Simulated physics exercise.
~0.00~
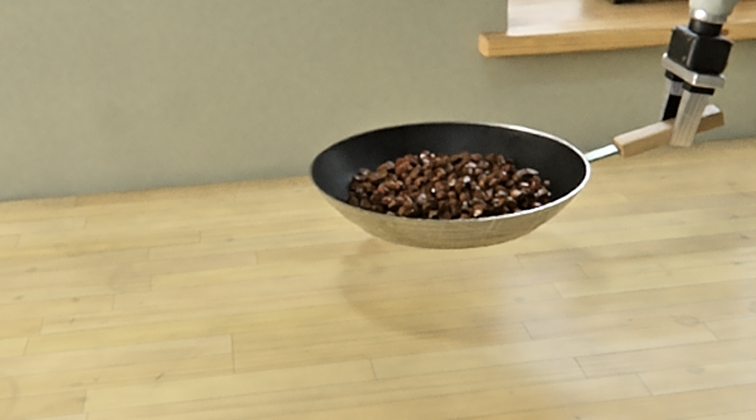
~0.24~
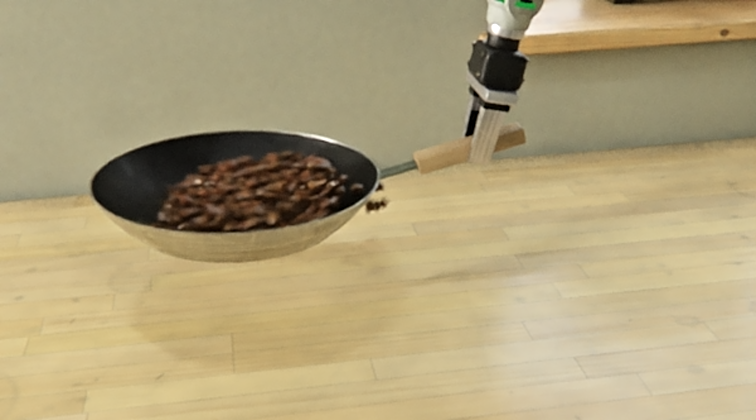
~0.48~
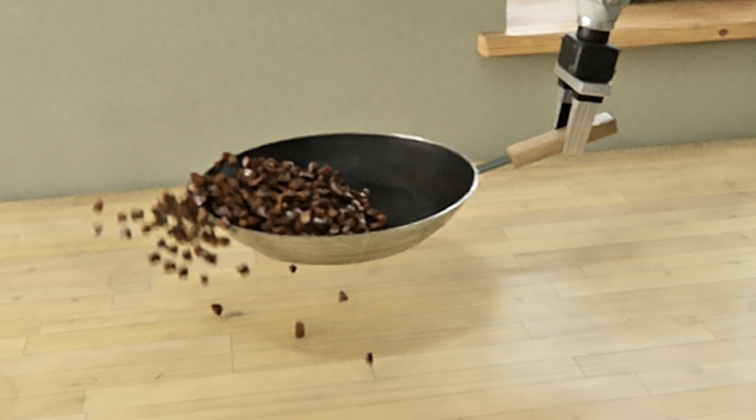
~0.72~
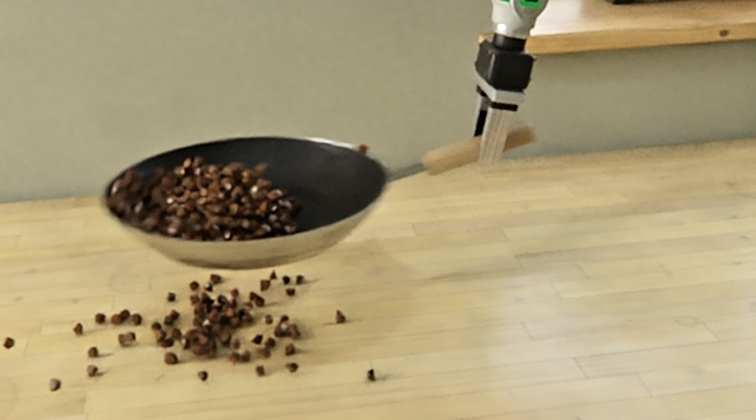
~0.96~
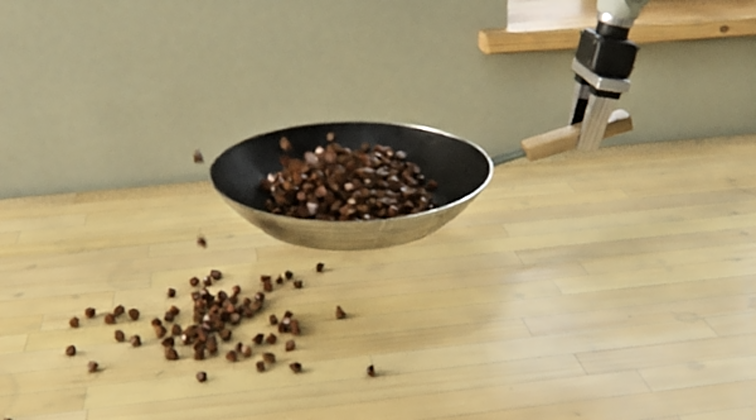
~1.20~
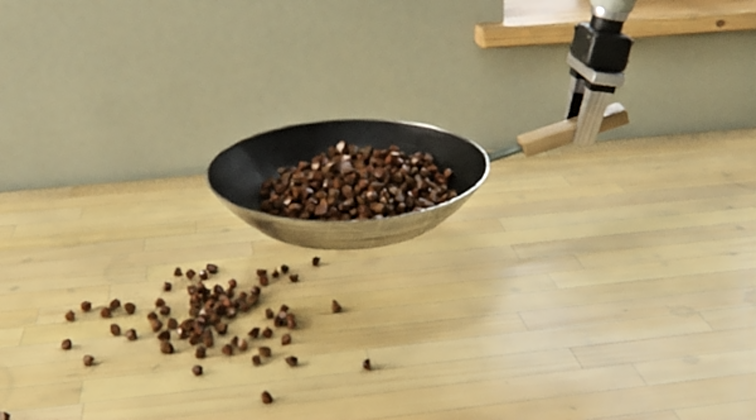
Above a light wooden surface, a robot arm held a frying pan full of brown pellets and jerked it left and right, spilling some over the left rim, until the pan came to rest still mostly loaded above the scattered pieces.
